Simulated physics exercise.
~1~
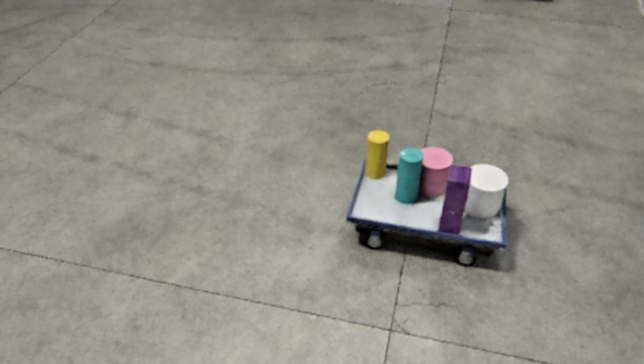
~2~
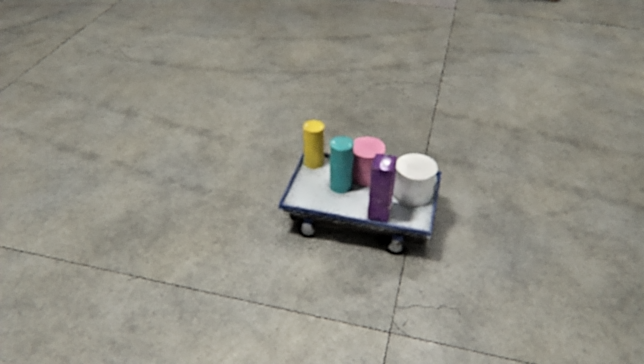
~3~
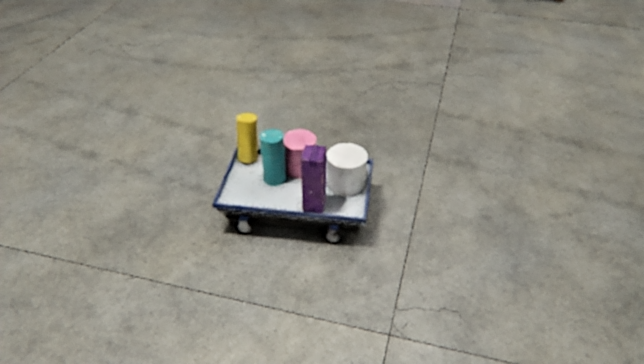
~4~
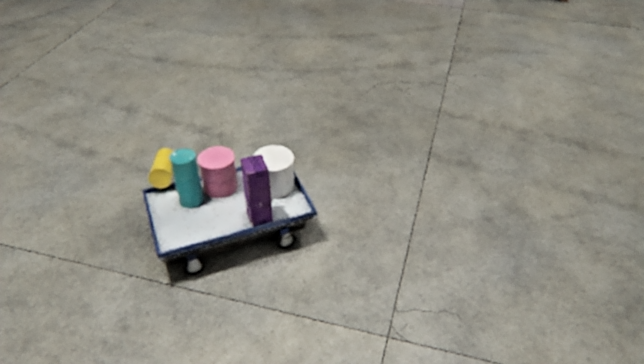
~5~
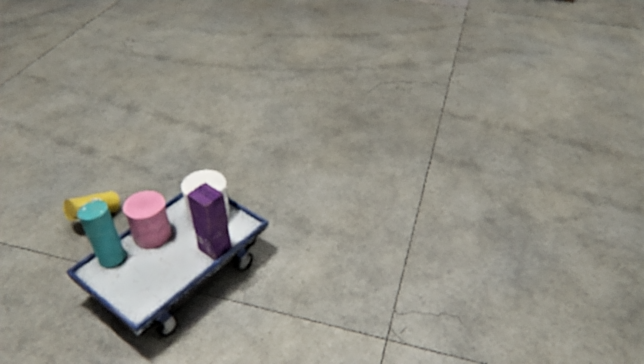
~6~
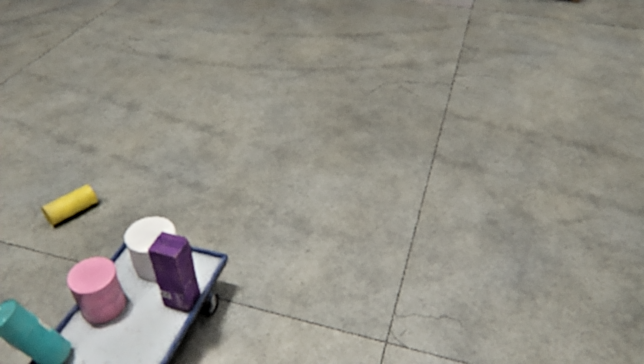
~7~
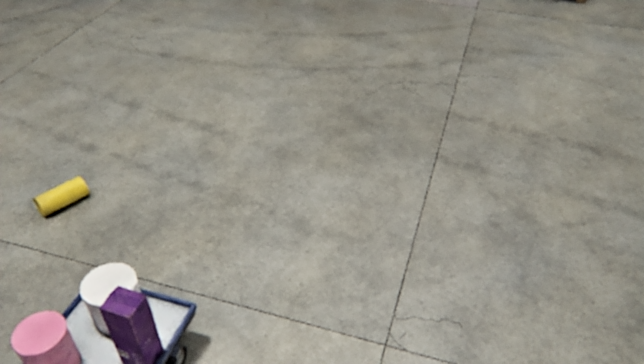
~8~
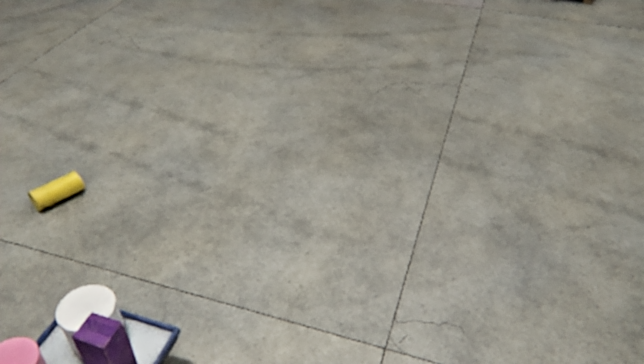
A flat cart carrying five upright objects rolls left across a concrete floor, then turns toward the lower left, and the yellow cylinder tips off onto the floor. The turquoise cylinder leans as the cart continues partly out of view, pink and white containers and purple box still aboard.
